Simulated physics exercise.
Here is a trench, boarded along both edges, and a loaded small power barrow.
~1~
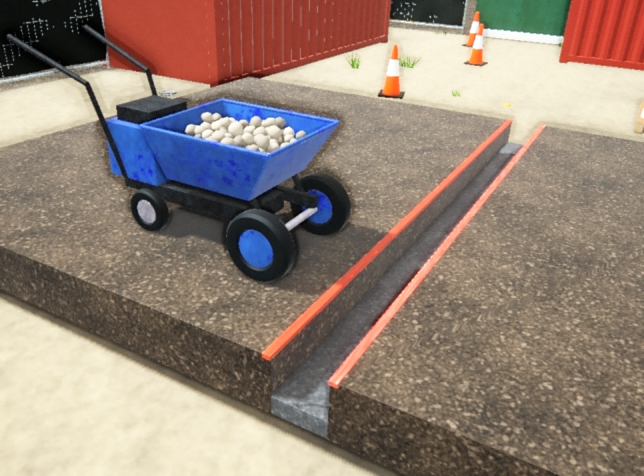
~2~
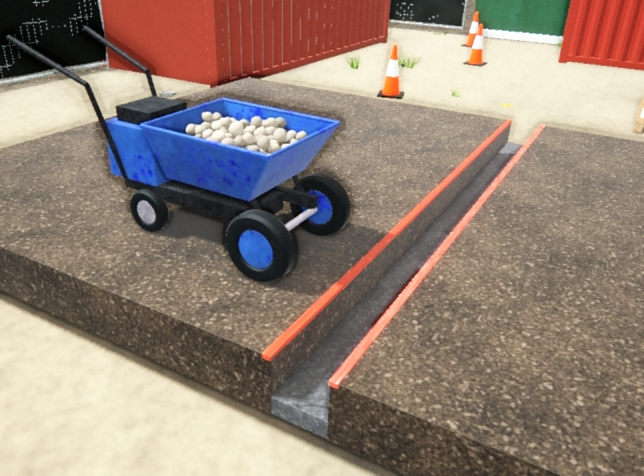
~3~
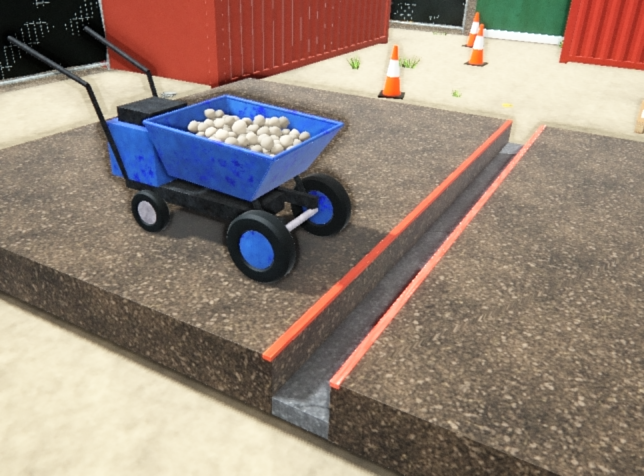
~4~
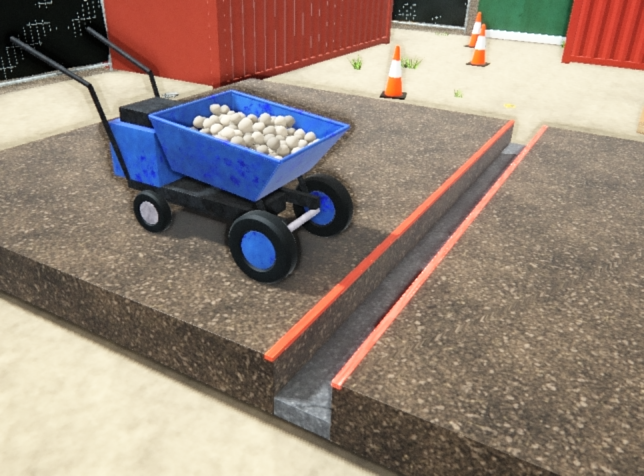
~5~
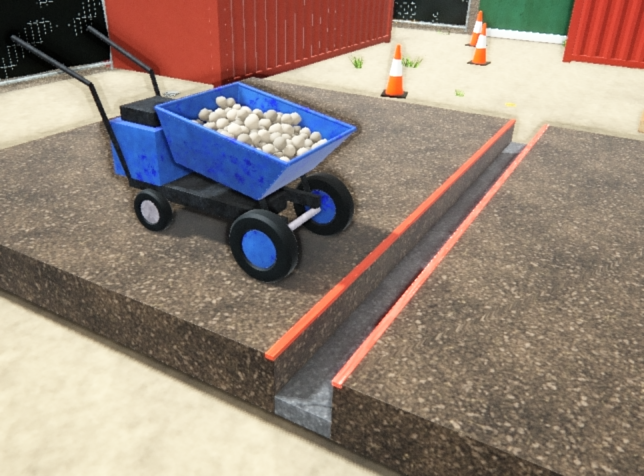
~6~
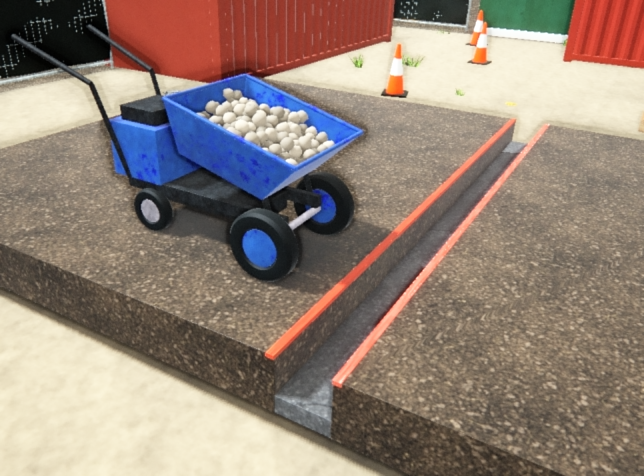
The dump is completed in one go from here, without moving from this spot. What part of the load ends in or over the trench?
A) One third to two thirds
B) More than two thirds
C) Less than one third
(A) One third to two thirds.
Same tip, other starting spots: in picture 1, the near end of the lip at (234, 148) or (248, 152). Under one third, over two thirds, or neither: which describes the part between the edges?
More than two thirds, then over two thirds.
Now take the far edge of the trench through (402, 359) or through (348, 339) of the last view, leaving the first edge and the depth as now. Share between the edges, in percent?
First try: About 100 %; second try: About 40 %.
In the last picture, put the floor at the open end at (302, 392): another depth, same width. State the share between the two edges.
I'd guess about 60 %.
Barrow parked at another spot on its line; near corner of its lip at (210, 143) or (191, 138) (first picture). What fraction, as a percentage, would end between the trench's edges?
The first stopping place yields 70 % and the other yields 40 %.
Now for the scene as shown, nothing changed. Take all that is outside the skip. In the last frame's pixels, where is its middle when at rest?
Somewhere around (401, 300) in the last picture.
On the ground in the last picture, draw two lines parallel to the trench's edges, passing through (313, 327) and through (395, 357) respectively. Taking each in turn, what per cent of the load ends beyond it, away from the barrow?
Around 100 per cent for the first, around 20 per cent for the second.
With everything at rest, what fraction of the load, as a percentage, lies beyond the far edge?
It works out to roughly 40 percent.
Just after the last frame, skip tipped steeply; every one in the skip.
A moment on, skip tipped right over; the larger part in the skip; about a tenth in or heaped over the trench; just a few beyond it; about a tenth falling.
Further on, skip tipped right over; roughly a quarter in the skip; roughly a third in or heaped over the trench; roughly a third beyond it.
When it is over, skip tipped right over; roughly two thirds in or heaped over the trench; roughly a third beyond it.
